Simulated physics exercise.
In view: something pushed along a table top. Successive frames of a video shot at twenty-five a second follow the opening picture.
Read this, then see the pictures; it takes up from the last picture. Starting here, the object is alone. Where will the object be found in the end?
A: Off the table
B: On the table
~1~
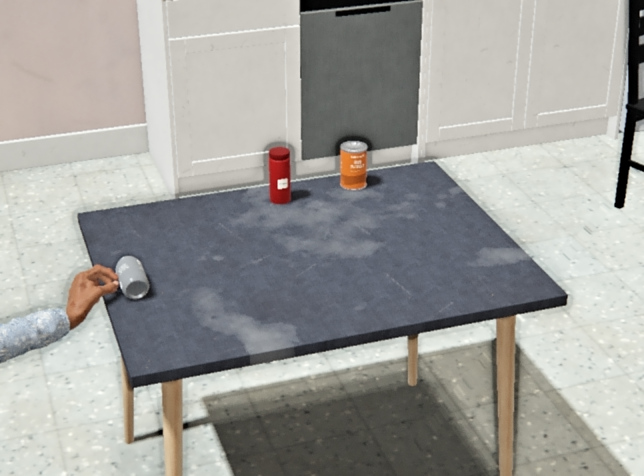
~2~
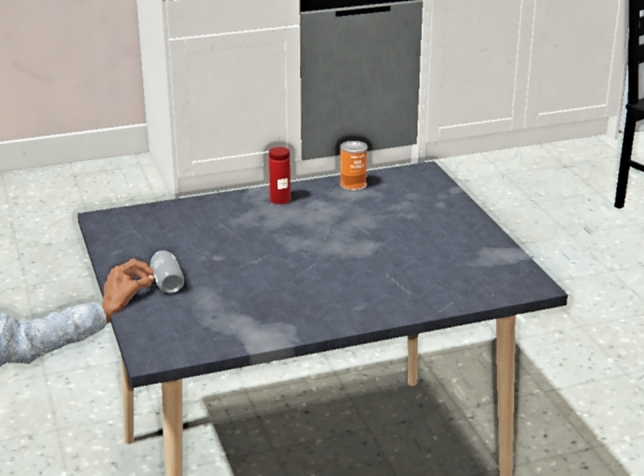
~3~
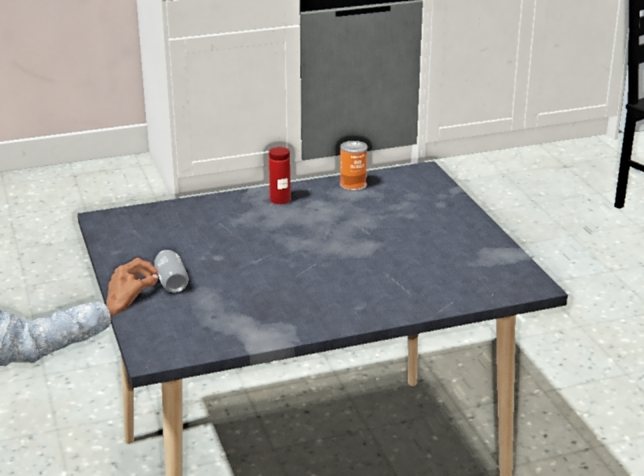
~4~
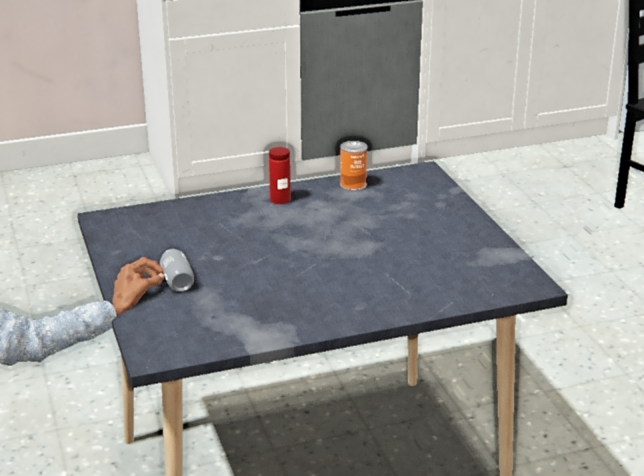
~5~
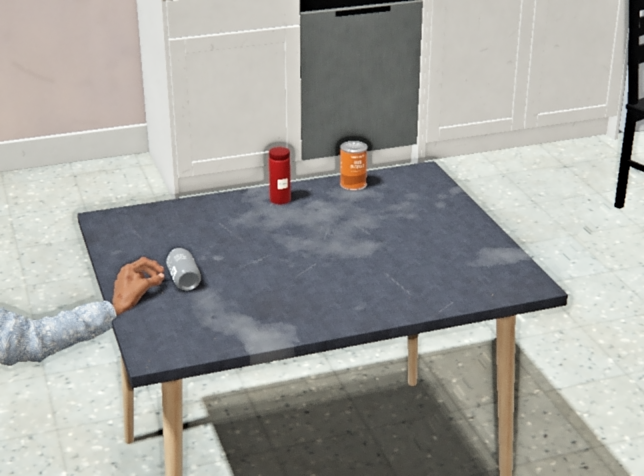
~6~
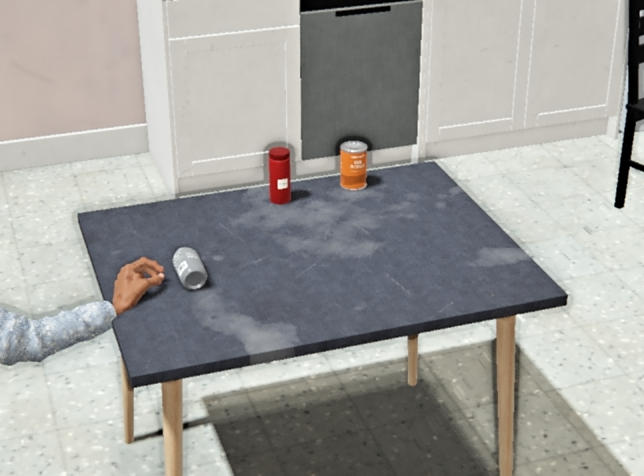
B.
Then, 0.10 s after the last picture, grey can rolled about its own width near (204, 266).
Then, 0.30 s after the last picture, grey can rolled well along near (228, 262).
Then, 0.60 s after the last picture, grey can rolled well along near (250, 258).
At rest, moved from the start, grey can. Seen from the same camera at the end, grey can near (258, 257).
